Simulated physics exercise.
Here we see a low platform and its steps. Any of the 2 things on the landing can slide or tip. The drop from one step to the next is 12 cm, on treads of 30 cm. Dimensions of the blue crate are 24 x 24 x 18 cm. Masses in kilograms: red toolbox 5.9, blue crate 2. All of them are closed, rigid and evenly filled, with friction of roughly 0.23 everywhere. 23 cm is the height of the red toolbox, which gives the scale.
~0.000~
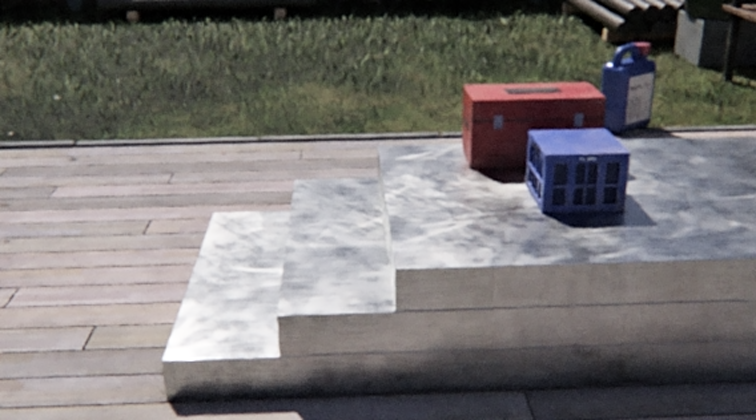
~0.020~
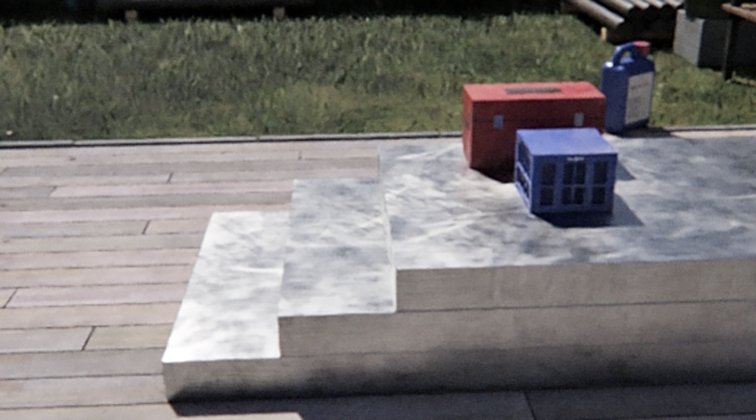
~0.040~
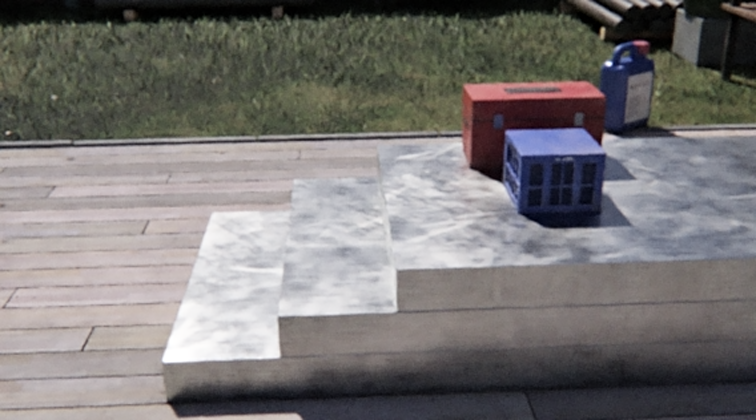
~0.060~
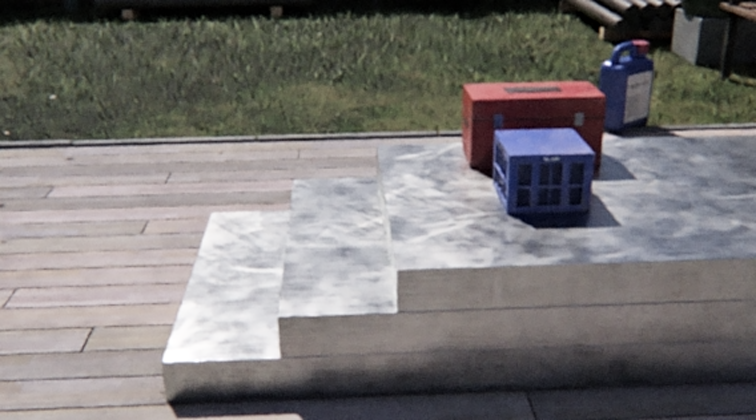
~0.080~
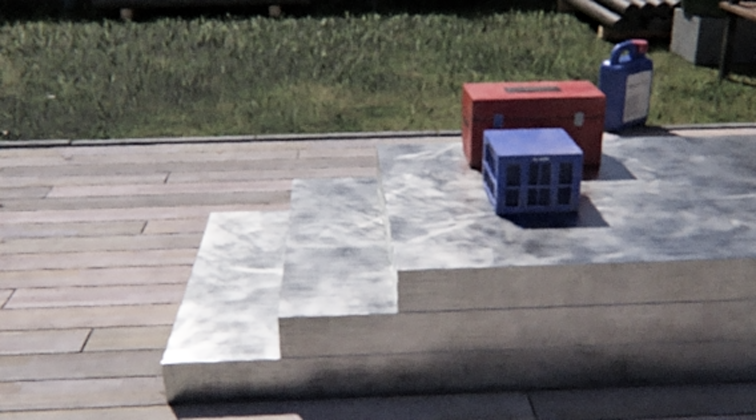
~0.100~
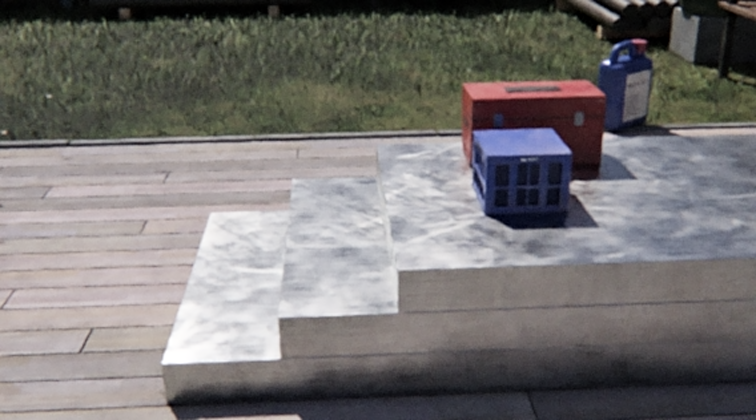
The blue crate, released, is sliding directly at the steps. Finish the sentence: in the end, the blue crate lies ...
... stuck on one of the steps.
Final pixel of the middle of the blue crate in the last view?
It settles at around (209, 256).
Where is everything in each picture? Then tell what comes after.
In the first frame, 56 cm to the first step; blue crate (575, 170); red toolbox (531, 125).
In the second frame, 52 cm to the first step; blue crate (564, 170); red toolbox (531, 125).
In the third frame, 49 cm to the first step; blue crate (552, 170); red toolbox (531, 124).
In the fourth frame, 46 cm to the first step; blue crate (541, 170); red toolbox (531, 124).
In the fifth frame, 42 cm to the first step; blue crate (530, 170); red toolbox (531, 124).
In the sixth frame, 39 cm to the first step; blue crate (520, 171); red toolbox (531, 123).
By 0.30 s, 12 cm to the first step; blue crate near (428, 173).
By 0.60 s, 13 cm past the top edge and 7 cm lower; blue crate near (340, 198).
By 1.40 s, 40 cm past the top edge and 14 cm lower; blue crate near (250, 224).
When it is over (2.1 s), 53 cm past the top edge and 24 cm lower; red toolbox within 12 cm of the start. End places, in pixels of the last picture, blue crate near (209, 256).
